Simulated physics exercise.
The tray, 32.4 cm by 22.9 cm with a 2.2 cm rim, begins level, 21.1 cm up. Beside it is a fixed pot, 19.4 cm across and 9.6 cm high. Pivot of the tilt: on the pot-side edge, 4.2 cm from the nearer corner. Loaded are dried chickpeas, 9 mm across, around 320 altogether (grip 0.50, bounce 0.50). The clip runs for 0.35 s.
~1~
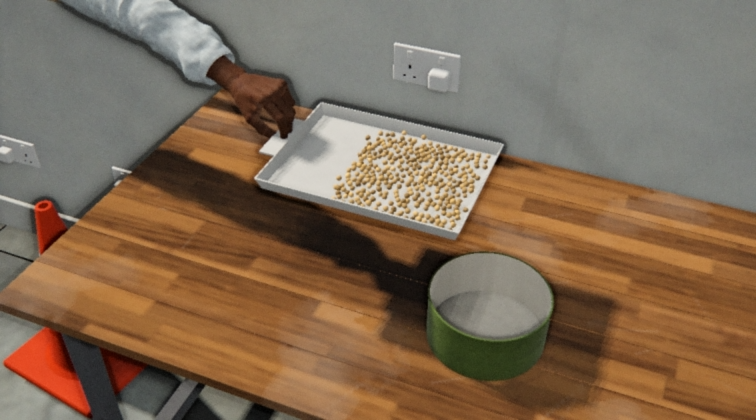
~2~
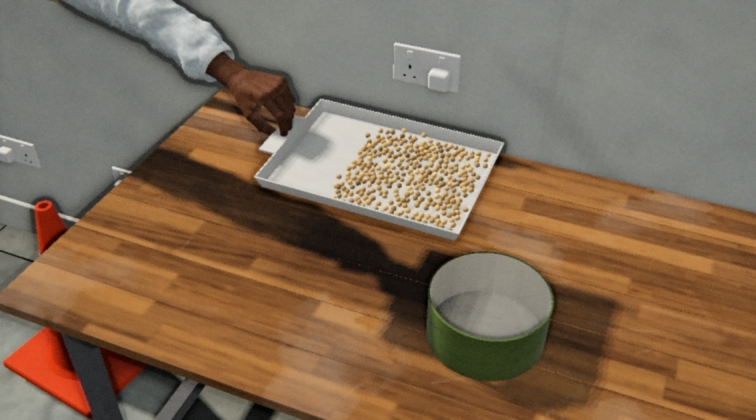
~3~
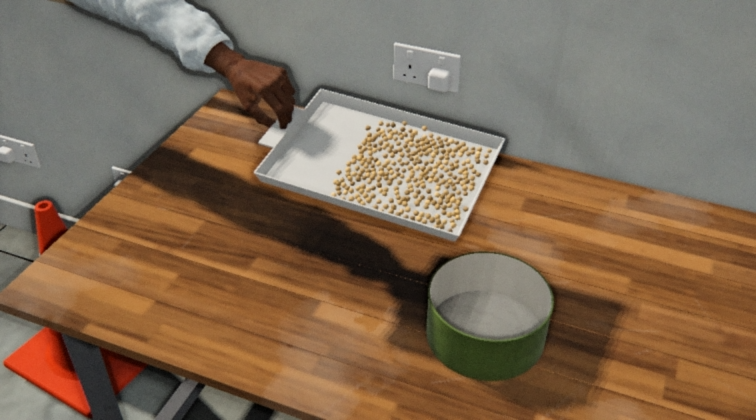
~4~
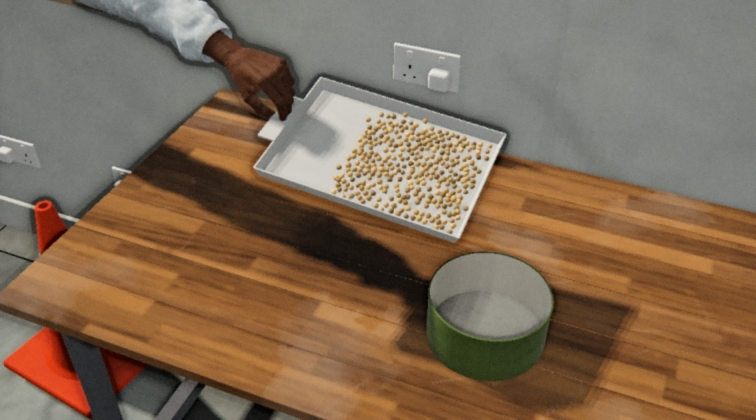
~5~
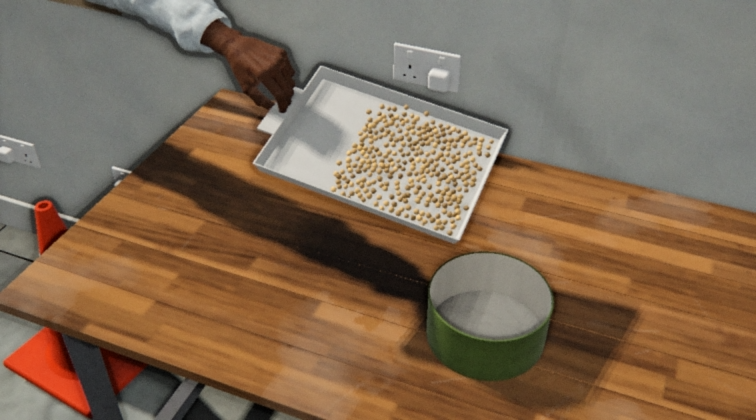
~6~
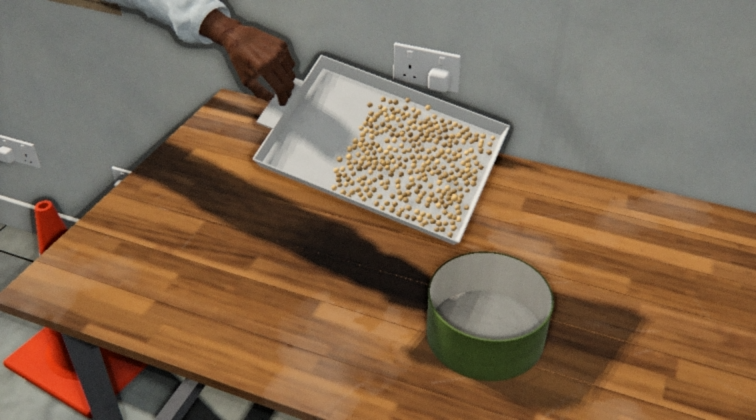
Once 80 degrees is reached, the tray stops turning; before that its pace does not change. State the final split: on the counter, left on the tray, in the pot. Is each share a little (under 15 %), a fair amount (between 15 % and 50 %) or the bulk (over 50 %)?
Counter: A fair amount; tray: A little; pot: The bulk.
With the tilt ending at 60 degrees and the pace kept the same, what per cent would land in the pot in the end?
That would give about 0 per cent.
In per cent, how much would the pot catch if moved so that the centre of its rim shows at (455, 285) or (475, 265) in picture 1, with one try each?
I'd say close to 90 percent for the first spot and 20 percent for the second.
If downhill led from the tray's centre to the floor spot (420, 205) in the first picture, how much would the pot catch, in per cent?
The share would be about 95 percent.
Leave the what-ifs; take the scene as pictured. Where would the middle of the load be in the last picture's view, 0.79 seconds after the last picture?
Around (433, 181).
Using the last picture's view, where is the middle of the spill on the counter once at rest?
You'll find it at about pixel (418, 386).
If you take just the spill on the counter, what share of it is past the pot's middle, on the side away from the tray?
Some 10 per cent of the spill lies beyond the centre.
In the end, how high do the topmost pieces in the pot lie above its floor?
Roughly 2.5 cm up.
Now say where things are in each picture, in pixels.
In the first frame, tray tilt 0 degrees, front corners at (261, 177) and (456, 229); middle of the pieces at (412, 177); pot at (491, 294).
In the second frame, tray tilt 1 degrees, front corners at (261, 175) and (456, 229); middle of the pieces at (412, 176).
In the third frame, tray tilt 5 degrees, front corners at (260, 171) and (456, 231), lowest corner right front; middle of the pieces at (413, 172).
In the fourth frame, tray tilt 9 degrees, front corners at (260, 166) and (456, 233), lowest corner right front; middle of the pieces at (413, 168).
In the fifth frame, tray tilt 14 degrees, front corners at (260, 161) and (456, 235), lowest corner right front; middle of the pieces at (414, 164).
In the sixth frame, tray tilt 18 degrees, front corners at (259, 157) and (456, 237), lowest corner right front; middle of the pieces at (415, 162); pot at (491, 294).
Then, 0.47 s after the last picture, tilt 48 degrees; the tray holds 100 %, the pot 0 %.
Then, 0.79 s after the last picture, tilt 68 degrees; the tray holds 100 %, the pot 0 %.
Then, 1.20 s after the last picture, tilt 80 degrees; the tray holds 50 %, the pot 20 %.
In the end, counter 20 %, tray 5 %, pot 70 %.
